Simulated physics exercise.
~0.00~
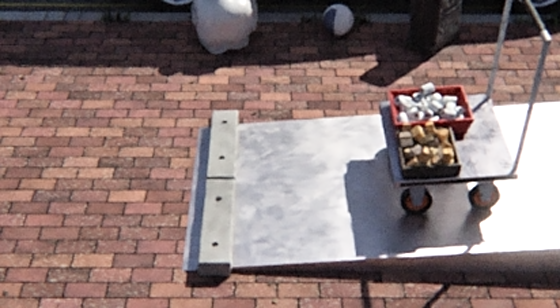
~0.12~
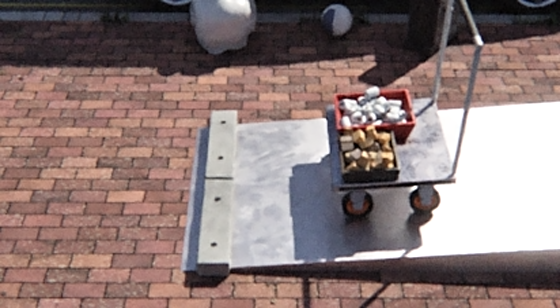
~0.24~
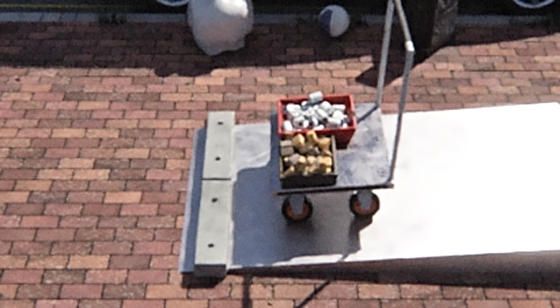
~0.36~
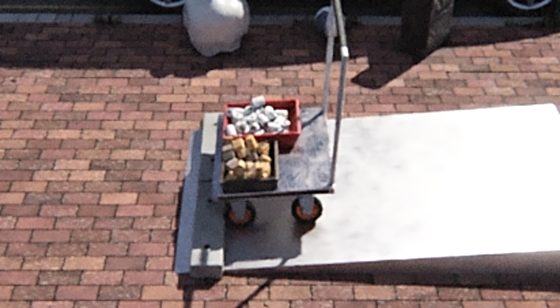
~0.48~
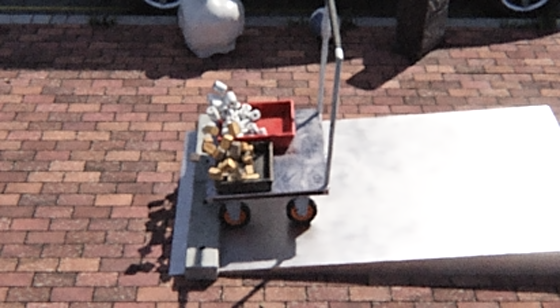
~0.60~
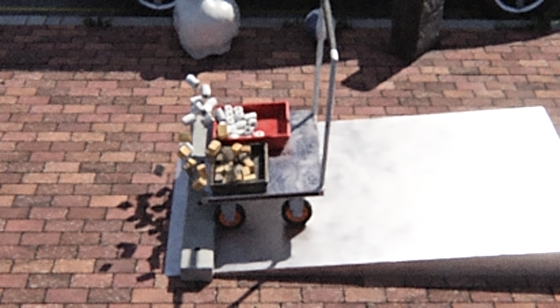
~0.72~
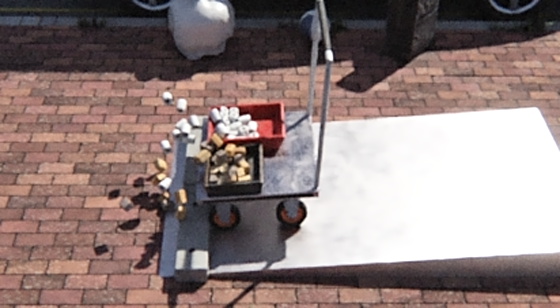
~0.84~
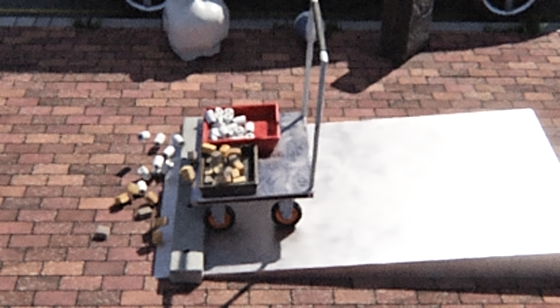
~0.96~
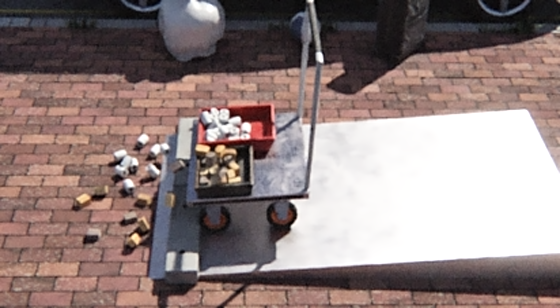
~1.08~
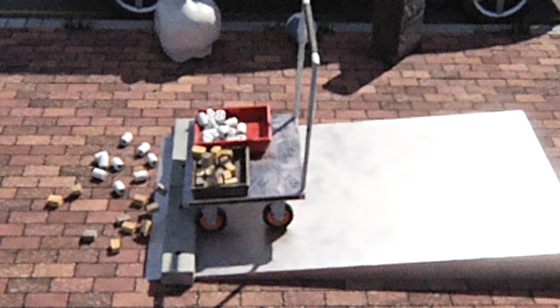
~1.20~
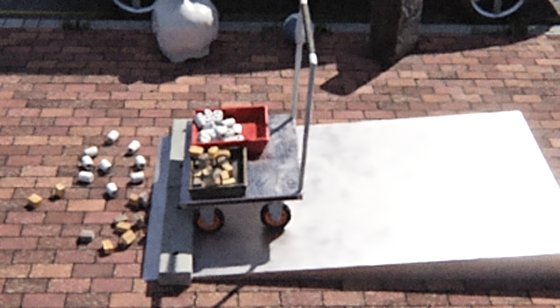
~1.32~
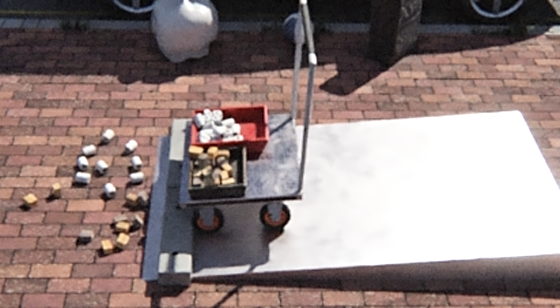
A flatbed trolley with a tall metal handle rolls left down a pale ramp laid on red brick paving, seen from above in sunlight. At its front end sit a red box of white rolls and, nearer the viewer, a black box of tan wooden blocks. The trolley reaches the grey kerb at the ramp's left end and stops abruptly. Loose pieces from both boxes surge forward, fly over the left walls and tumble onto the bricks beyond. They end scattered left of the kerb, while both boxes stay on the level deck, still partly filled.
